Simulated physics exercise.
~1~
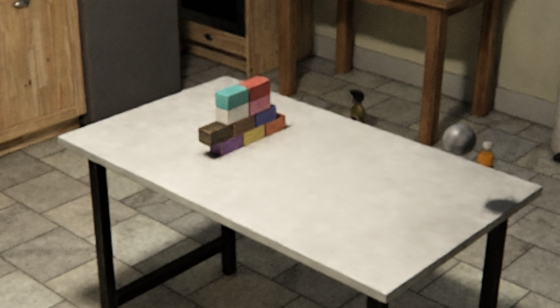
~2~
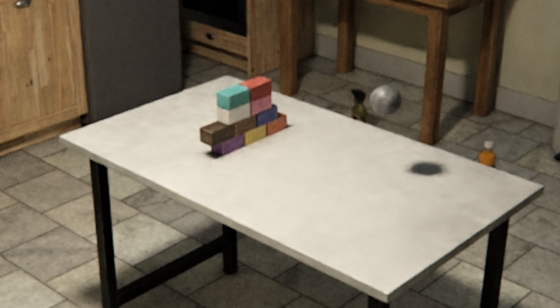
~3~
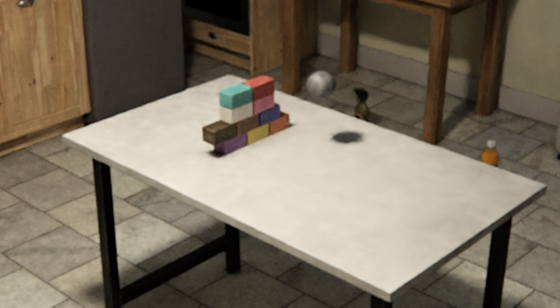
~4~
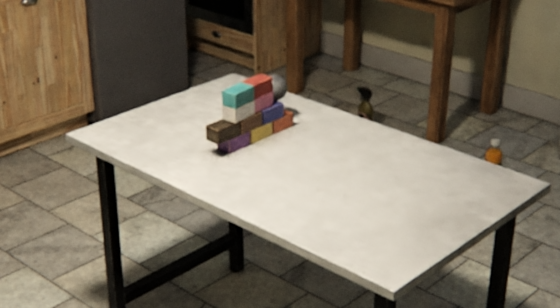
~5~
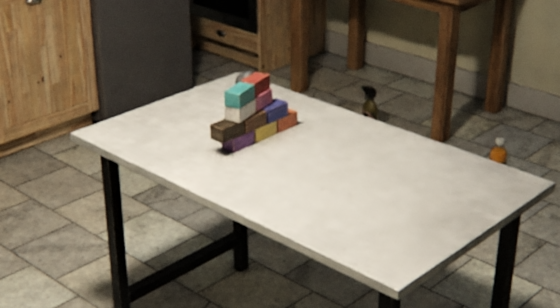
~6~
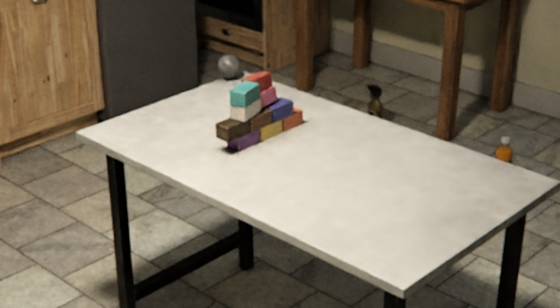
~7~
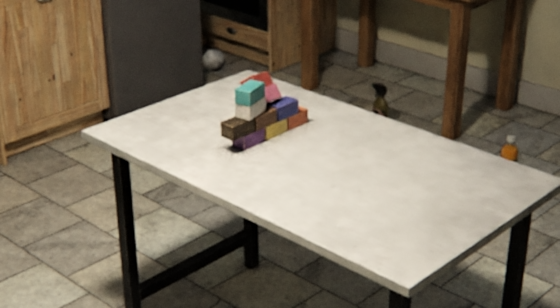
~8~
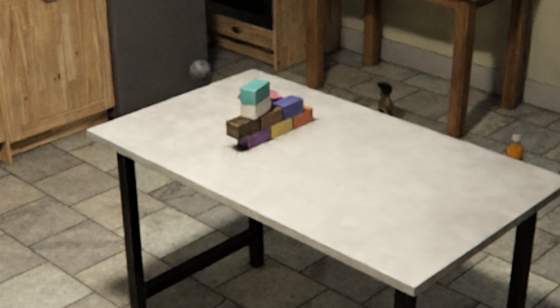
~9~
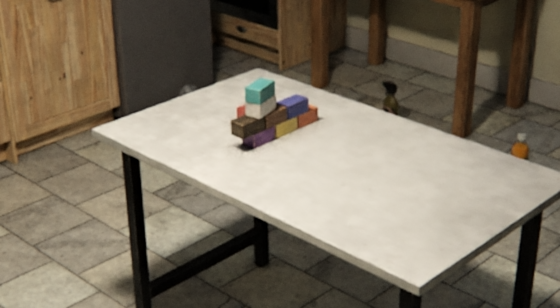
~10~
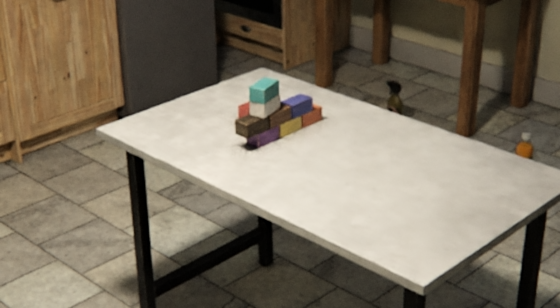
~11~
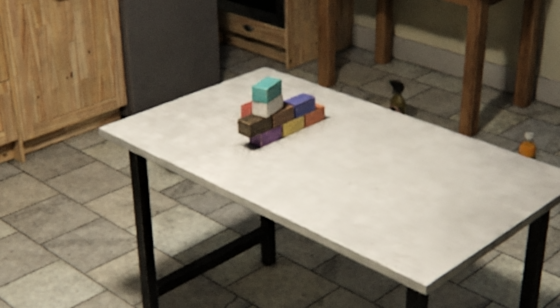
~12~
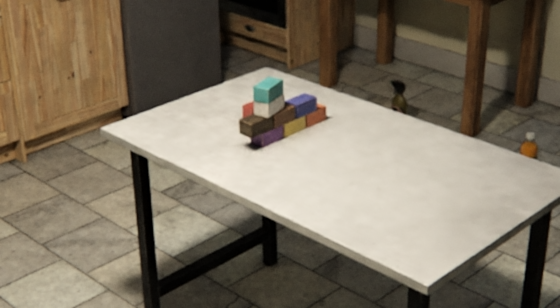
Grey ball flying left over a white table into stacked coloured blocks, toppling the red and pink ones, the rest staying stacked.
